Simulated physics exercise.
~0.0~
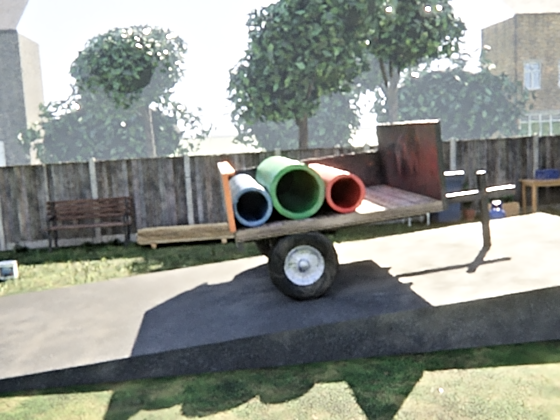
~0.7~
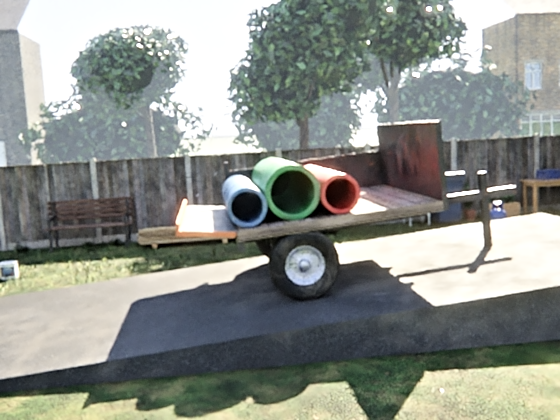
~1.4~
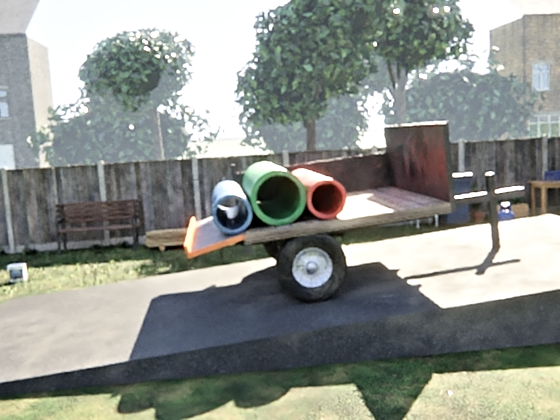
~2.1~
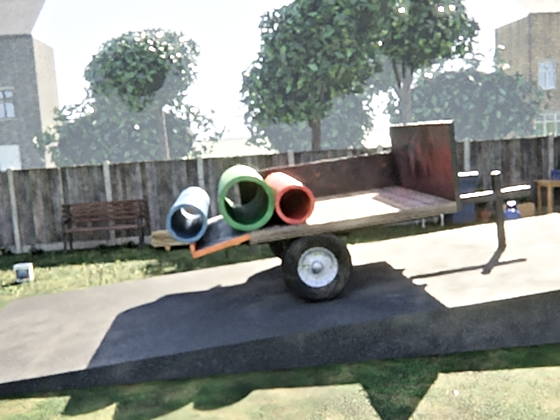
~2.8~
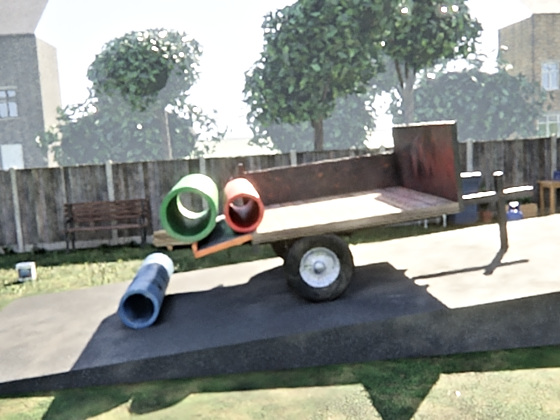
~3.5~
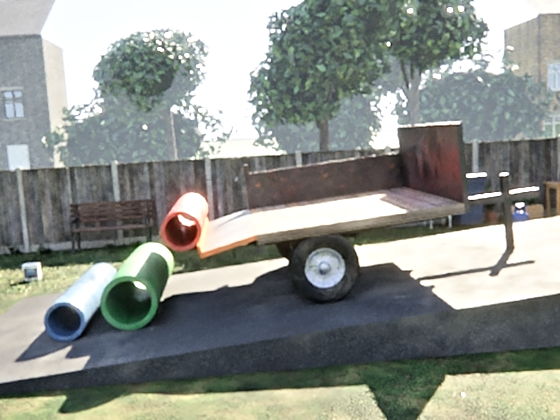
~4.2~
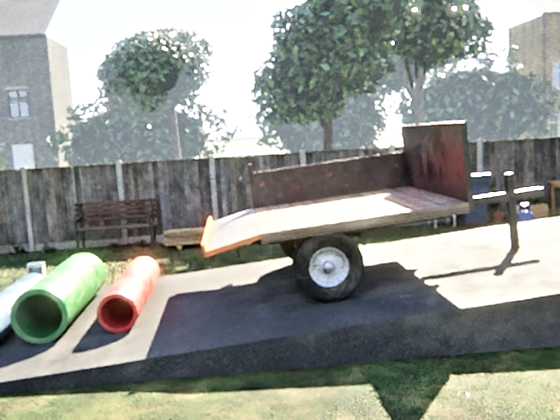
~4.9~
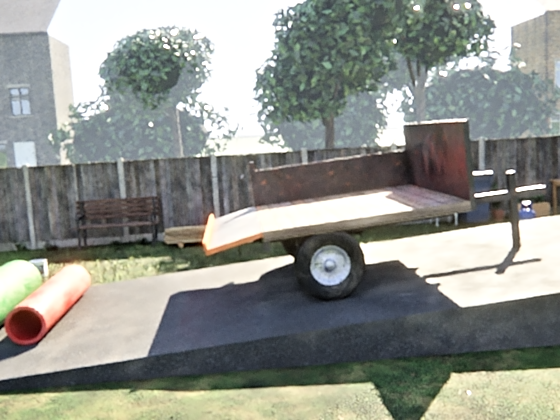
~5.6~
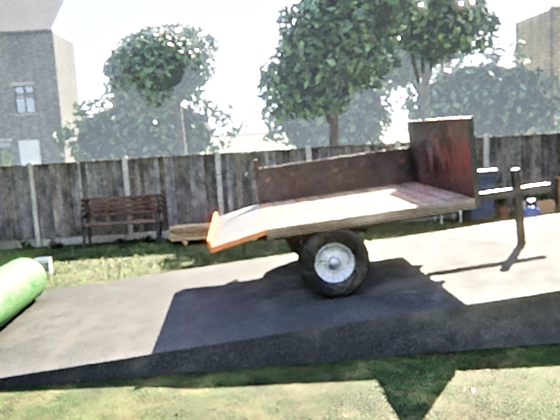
At the start, a blue, a green and a red pipe lie side by side at the left end of a flat trailer bed, held by an upright tailgate on a sloping path. The tailgate swings down and outward, and the pipes begin rolling left. The blue pipe drops off the end first and lands on the path, then the green follows. The red pipe tips off last, and all three roll away down the slope. Finally, the trailer stands empty with its tailgate lowered, and only part of the green pipe shows at the left edge.
